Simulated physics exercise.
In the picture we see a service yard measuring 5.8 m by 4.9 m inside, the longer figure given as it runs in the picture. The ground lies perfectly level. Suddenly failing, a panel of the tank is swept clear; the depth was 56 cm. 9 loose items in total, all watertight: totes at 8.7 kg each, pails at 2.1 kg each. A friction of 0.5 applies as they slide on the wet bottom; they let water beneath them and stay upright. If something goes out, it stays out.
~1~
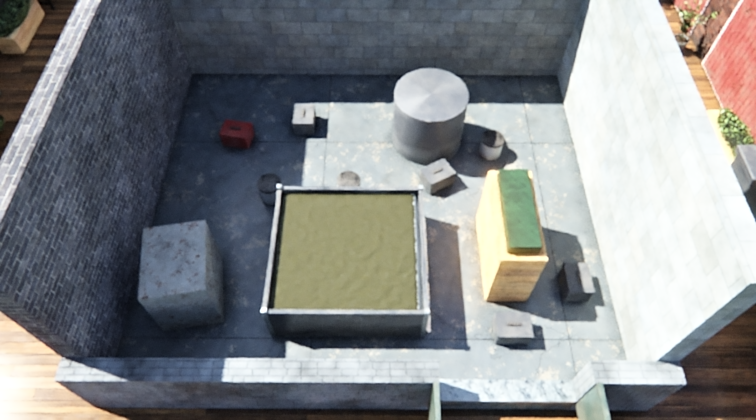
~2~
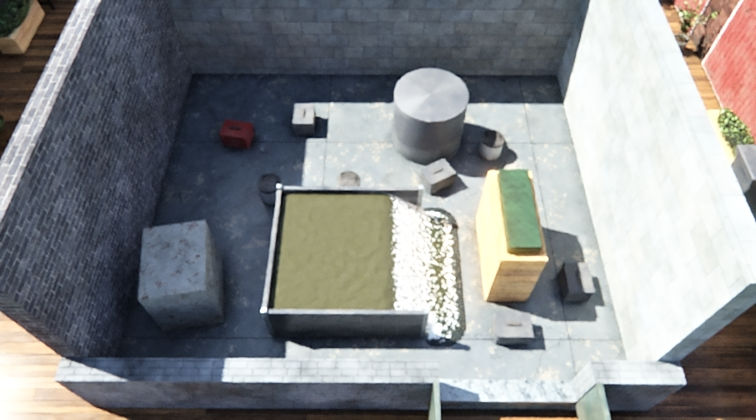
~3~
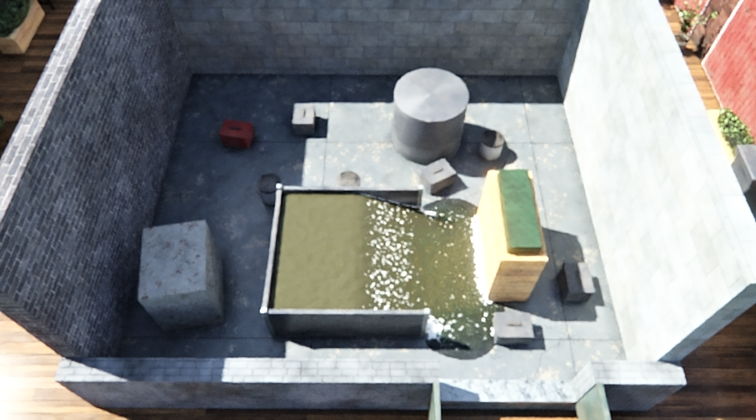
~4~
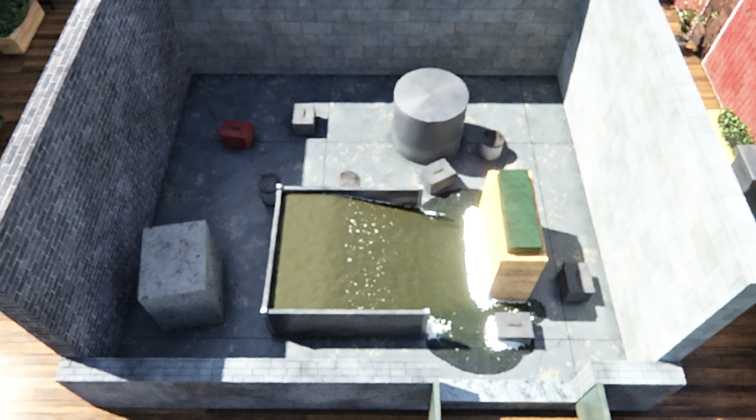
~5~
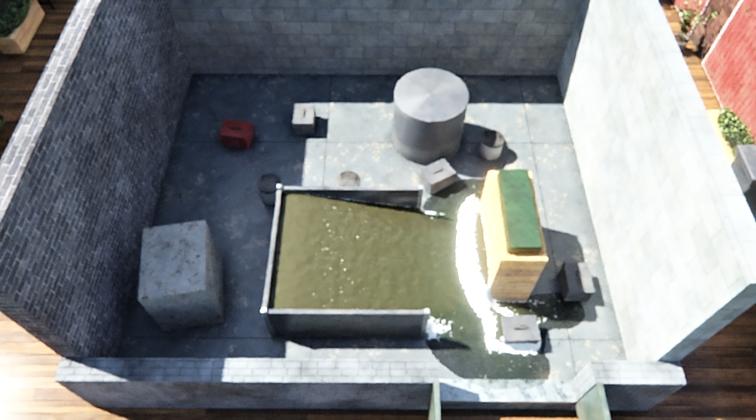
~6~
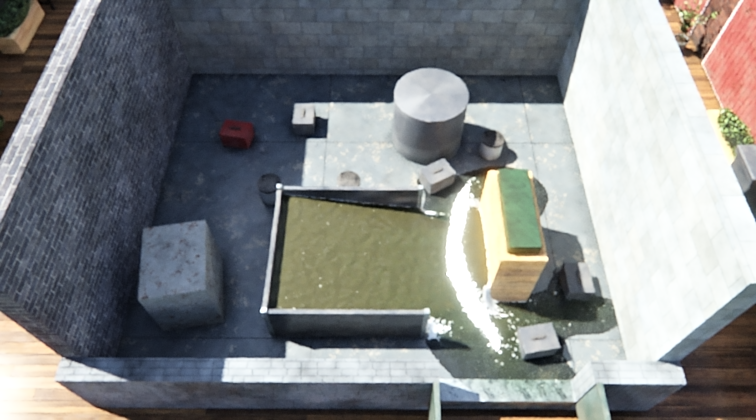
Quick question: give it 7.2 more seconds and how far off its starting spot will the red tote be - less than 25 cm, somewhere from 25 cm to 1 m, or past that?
It will be less than 25 cm off.
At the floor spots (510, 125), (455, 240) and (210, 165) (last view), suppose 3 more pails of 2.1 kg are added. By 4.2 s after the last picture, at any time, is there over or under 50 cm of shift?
In sequence: Goes beyond; goes beyond; stays within.
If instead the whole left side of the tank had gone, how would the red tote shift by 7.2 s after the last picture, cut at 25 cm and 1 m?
Result: The red tote goes a long way.
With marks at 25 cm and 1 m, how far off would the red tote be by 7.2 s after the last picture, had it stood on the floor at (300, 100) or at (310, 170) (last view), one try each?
Well, the first time it keeps still, and the second time it keeps still.
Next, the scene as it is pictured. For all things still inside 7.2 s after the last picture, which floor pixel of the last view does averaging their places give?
Close to (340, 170).
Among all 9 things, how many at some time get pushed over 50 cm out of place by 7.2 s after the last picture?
By my tally, 7.
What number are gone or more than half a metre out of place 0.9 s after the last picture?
The count is 2.
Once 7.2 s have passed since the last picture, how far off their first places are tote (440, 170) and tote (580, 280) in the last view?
150 cm and 80 cm, respectively.
Then, 0.9 s after the last picture the red tote is near (235, 129), 0.0 m from its start, aground; 0 of 9 are out; 0 afloat.
Then, 2.8 s after the last picture the red tote is near (235, 129), 0.0 m from its start, aground; 0 of 9 are out; 1 afloat.
Then, 4.8 s after the last picture the red tote is near (235, 129), 0.0 m from its start, aground; 0 of 9 are out; 1 afloat.
Then, 7.2 s after the last picture the red tote is near (235, 129), 0.0 m from its start, aground; 0 of 9 are out; 2 afloat.
